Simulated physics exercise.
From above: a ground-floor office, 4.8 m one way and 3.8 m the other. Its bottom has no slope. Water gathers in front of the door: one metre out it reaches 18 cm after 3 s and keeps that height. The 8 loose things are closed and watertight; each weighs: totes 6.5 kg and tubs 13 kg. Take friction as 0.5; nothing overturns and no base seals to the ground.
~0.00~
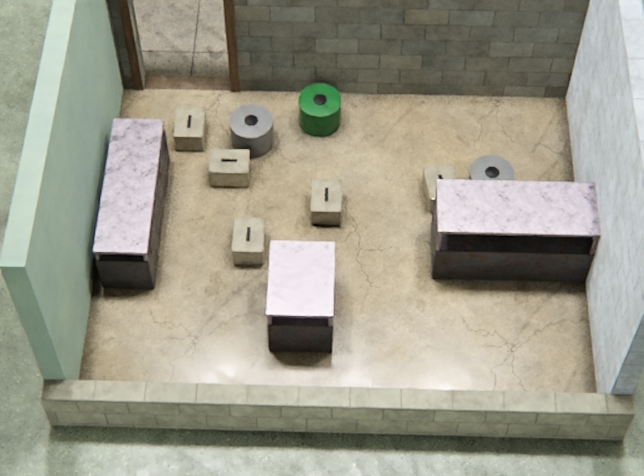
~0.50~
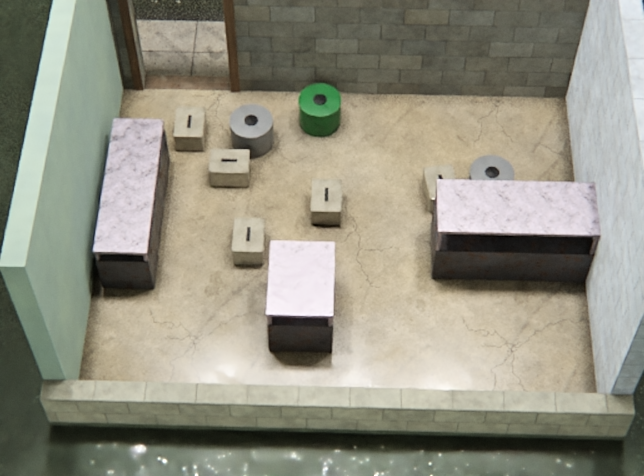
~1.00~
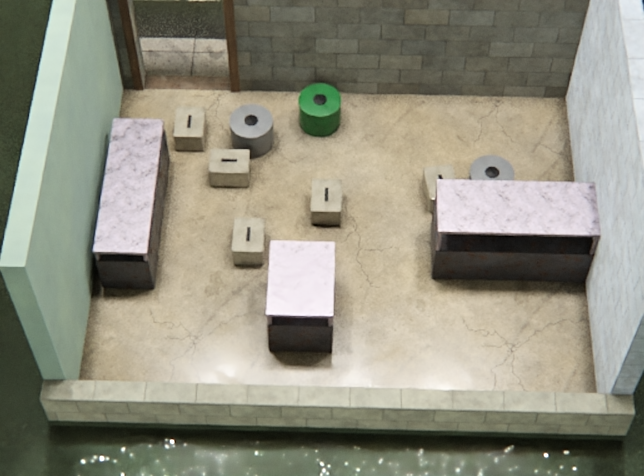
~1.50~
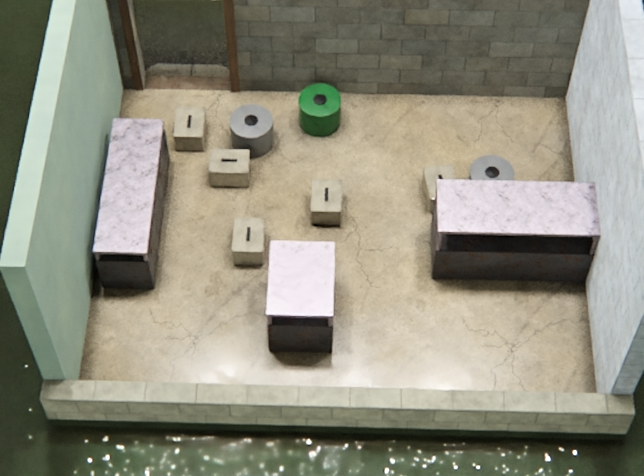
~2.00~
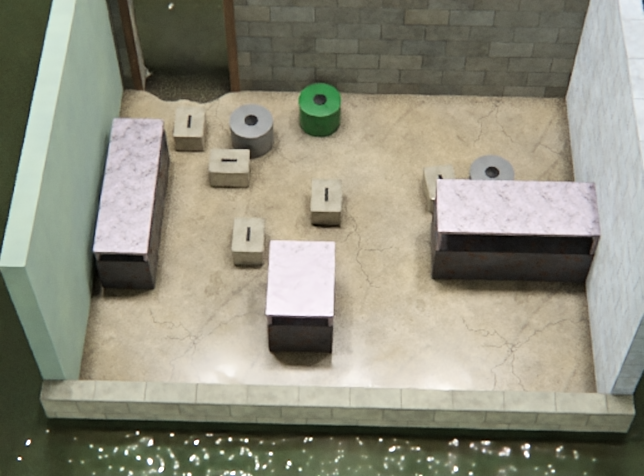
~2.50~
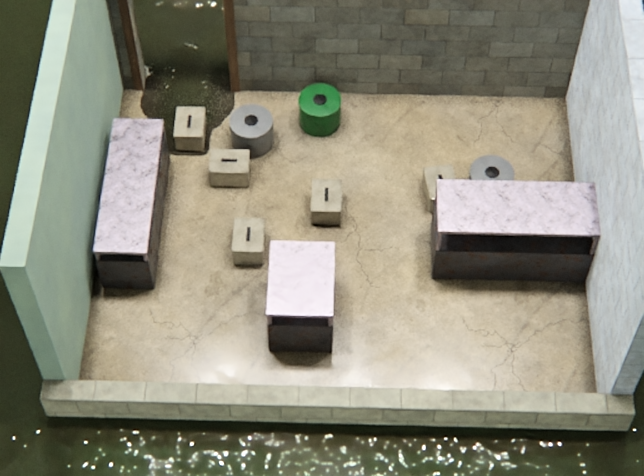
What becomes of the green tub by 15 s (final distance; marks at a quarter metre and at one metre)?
Green tub barely shifts.
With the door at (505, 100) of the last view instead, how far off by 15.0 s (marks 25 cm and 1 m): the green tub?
Then the green tub holds its place.
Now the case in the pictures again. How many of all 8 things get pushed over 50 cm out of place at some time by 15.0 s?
That makes 3.
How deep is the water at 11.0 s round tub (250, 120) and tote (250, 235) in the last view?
Roughly 5 and 4 cm.
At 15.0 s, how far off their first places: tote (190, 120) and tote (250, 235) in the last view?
In turn: 200 cm, 250 cm.
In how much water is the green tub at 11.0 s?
Roughly 4 cm.
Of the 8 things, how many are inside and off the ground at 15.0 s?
3 of them.
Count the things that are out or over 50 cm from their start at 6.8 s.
By then 2.
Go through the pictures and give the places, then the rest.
The first frame shows the green tub at (320, 100) rests on the ground; water covers 0.0 m2; 0 of 8 have shifted.
The second frame shows the green tub at (320, 100) rests on the ground; 0.0 m2 under water; 0 of 8 have shifted.
The third frame shows the green tub at (320, 100), on the bottom; water covers 0.0 m2; 0 of 8 have shifted.
The fourth frame shows the green tub at (320, 100) rests on the ground; water covers 0.0 m2; 0 of 8 have shifted.
The fifth frame shows the green tub at (320, 100), on the bottom; 0.1 m2 under water; 0 of 8 have shifted.
The sixth frame shows the green tub at (320, 100) rests on the ground; 0.5 m2 under water; 0 of 8 have shifted.
After 3.5 s the green tub is near (320, 100), 0.0 m from its start, aground; 0 afloat.
After 6.8 s the green tub is near (320, 100), 0.0 m from its start, aground; 1 afloat.
After 11.0 s the green tub is near (320, 100), 0.0 m from its start, aground; 1 afloat.
After 15.0 s the green tub is near (320, 100), 0.0 m from its start, aground; 3 afloat.
